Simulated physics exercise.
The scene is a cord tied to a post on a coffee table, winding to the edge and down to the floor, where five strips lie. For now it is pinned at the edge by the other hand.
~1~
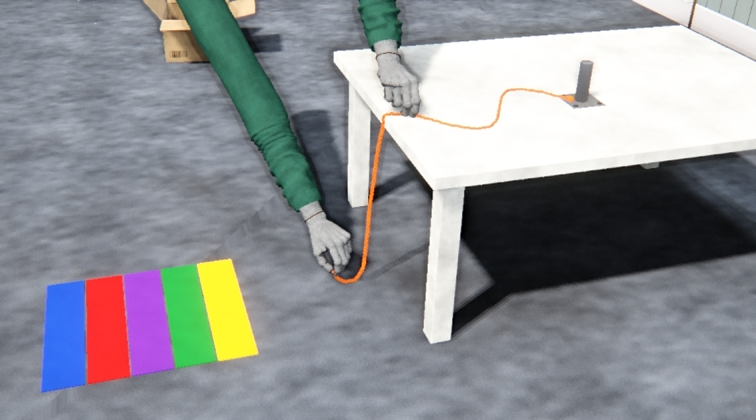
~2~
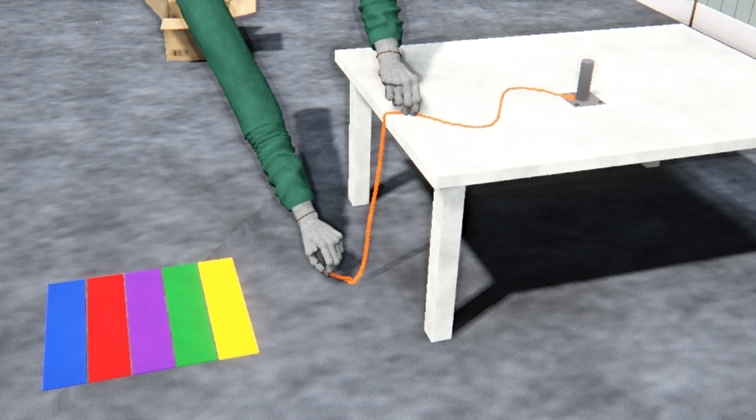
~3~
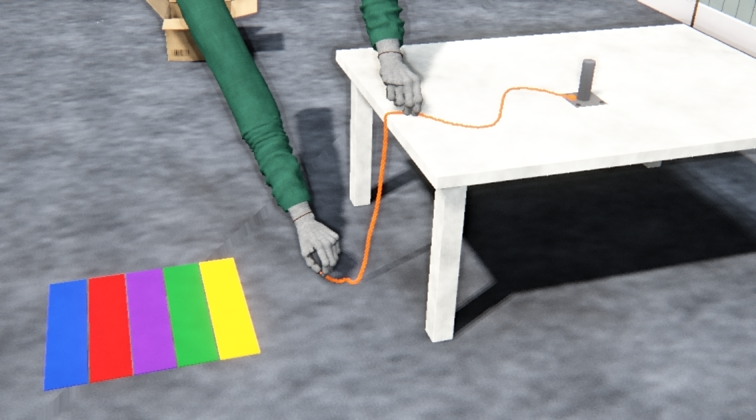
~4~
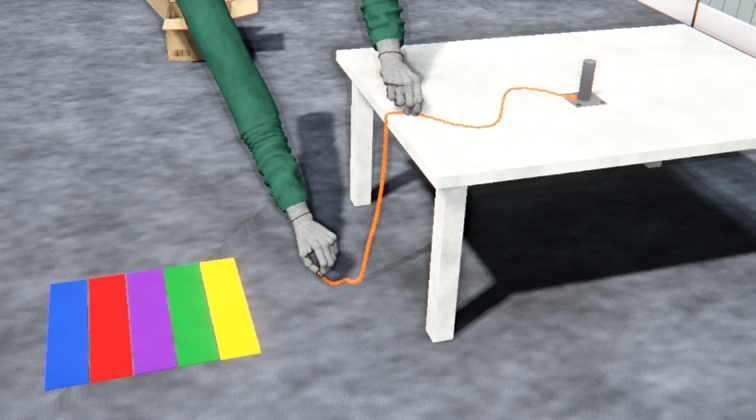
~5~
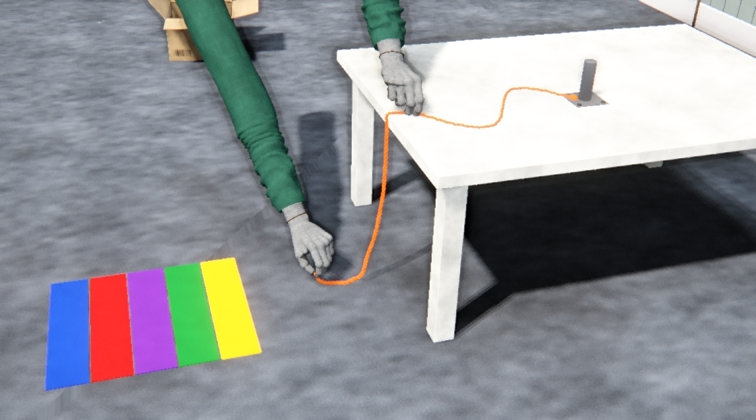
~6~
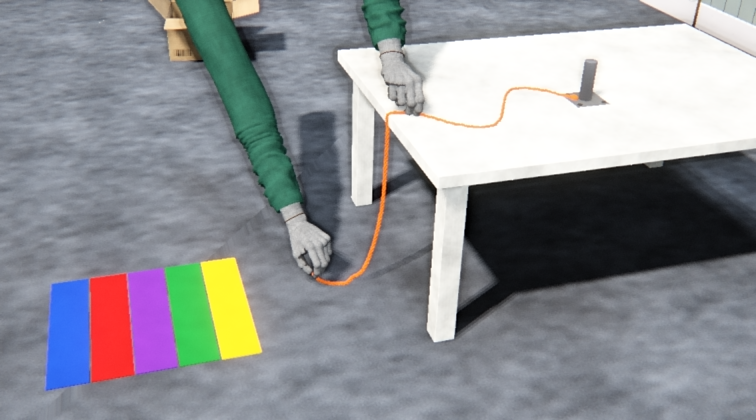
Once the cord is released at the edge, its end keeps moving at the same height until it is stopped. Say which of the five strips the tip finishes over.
Red.
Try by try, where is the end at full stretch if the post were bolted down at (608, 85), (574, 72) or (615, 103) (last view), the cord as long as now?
In pixels, the answers are (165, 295), (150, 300) and (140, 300).
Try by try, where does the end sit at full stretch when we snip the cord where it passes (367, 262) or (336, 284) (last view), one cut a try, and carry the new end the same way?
Going through both, you get (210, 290) and then (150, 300).
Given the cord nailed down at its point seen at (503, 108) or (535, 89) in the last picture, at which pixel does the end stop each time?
It ends up at (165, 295) the first time and at (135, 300) the second time.
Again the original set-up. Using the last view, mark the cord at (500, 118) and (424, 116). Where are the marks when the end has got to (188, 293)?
Roughly (433, 111) for one and roughly (375, 165) for the other.
Soon after, end near (188, 293); over green.
Then, end near (137, 300); over purple.
At full stretch, end near (107, 305); over red. Over red.
